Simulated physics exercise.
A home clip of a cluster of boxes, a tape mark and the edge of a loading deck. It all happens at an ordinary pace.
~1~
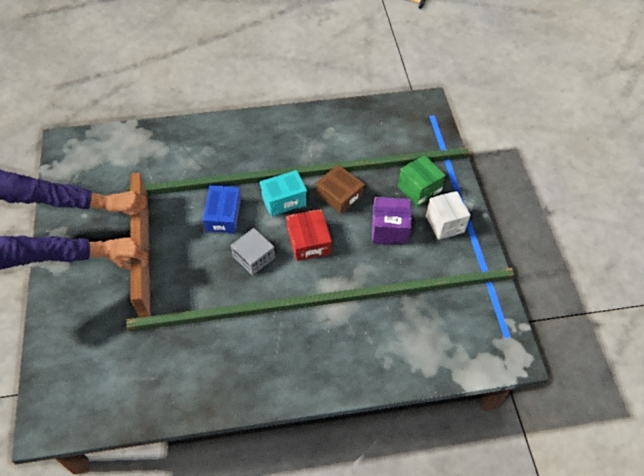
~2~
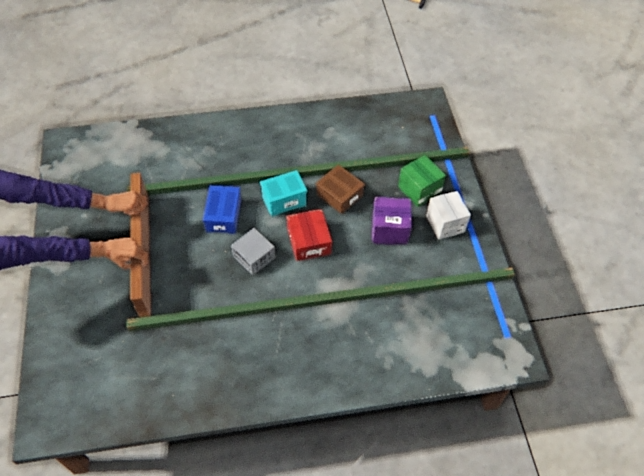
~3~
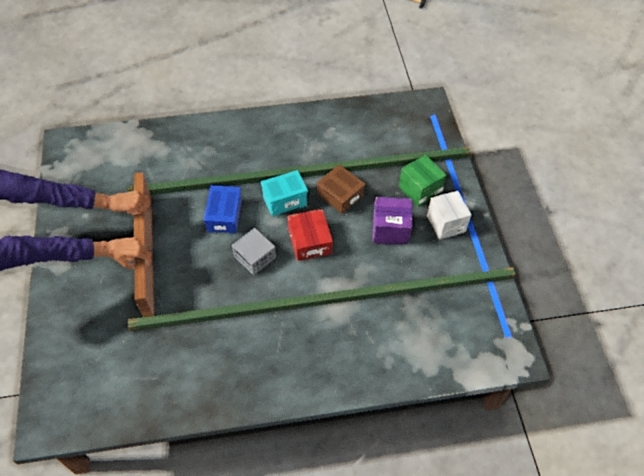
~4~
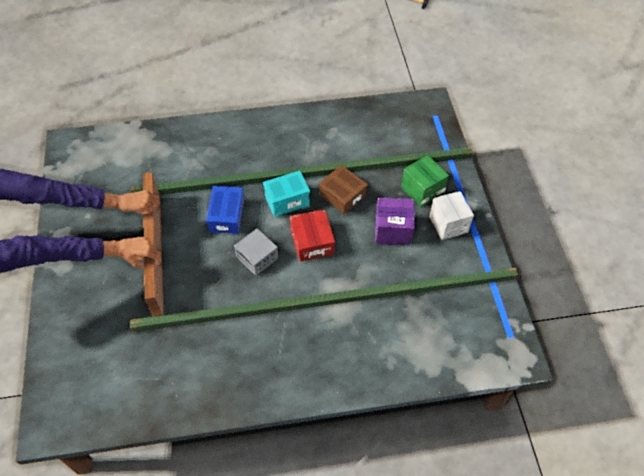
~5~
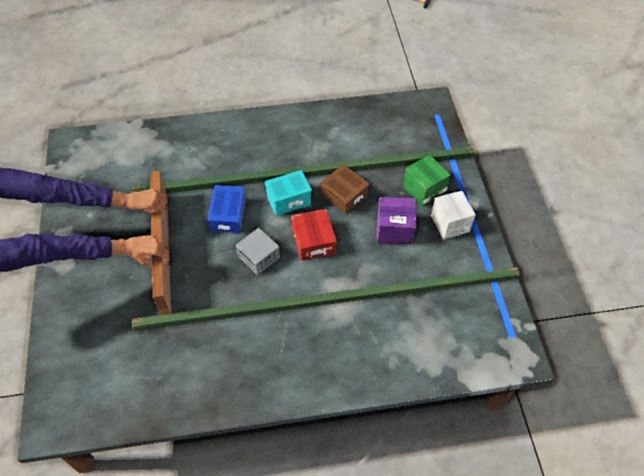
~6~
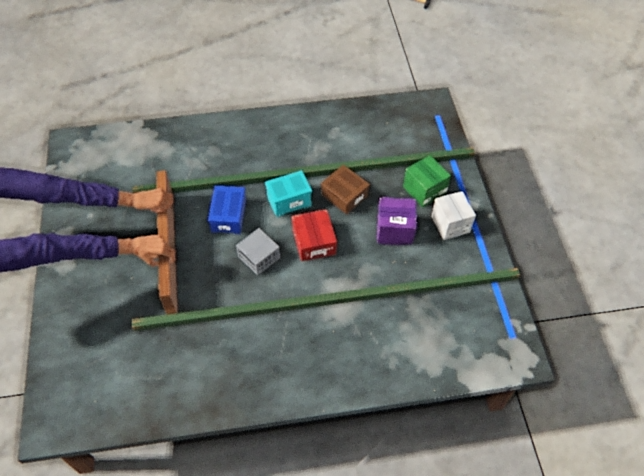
The clip opens on a dark table where two purple-sleeved arms grip an upright wooden plank at the left, between two green rails, with eight colored boxes spread ahead toward a blue tape line. The hands then slide the plank slowly a short way right, while the boxes keep their arrangement, untouched.
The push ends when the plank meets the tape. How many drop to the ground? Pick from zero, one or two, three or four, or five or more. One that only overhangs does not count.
The number that fall off is five or more.
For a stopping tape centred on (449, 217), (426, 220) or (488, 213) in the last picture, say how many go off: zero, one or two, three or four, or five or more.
One after another: 5 or more; three to four; 5 or more.
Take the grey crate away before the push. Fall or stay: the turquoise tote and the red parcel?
The turquoise tote comes down, the red parcel holds on.
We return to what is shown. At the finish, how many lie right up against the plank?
The number is 2.
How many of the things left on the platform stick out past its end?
That would be 2.
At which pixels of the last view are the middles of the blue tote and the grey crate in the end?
The blue tote at (477, 177), the grey crate at (495, 230).
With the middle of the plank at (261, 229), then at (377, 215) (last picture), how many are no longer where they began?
4 and 8.
Early on, none off yet; white parcel at rest near (453, 216); green box at rest near (426, 181); purple parcel at rest near (396, 222).
A while later, none off yet; white parcel travelled about its own width near (488, 210); green box travelled well along near (482, 177); purple parcel travelled well along near (456, 213).
Finally, the number that fall off is five or more; lost, turquoise tote, red parcel, brown tote, purple parcel, green box and white parcel.
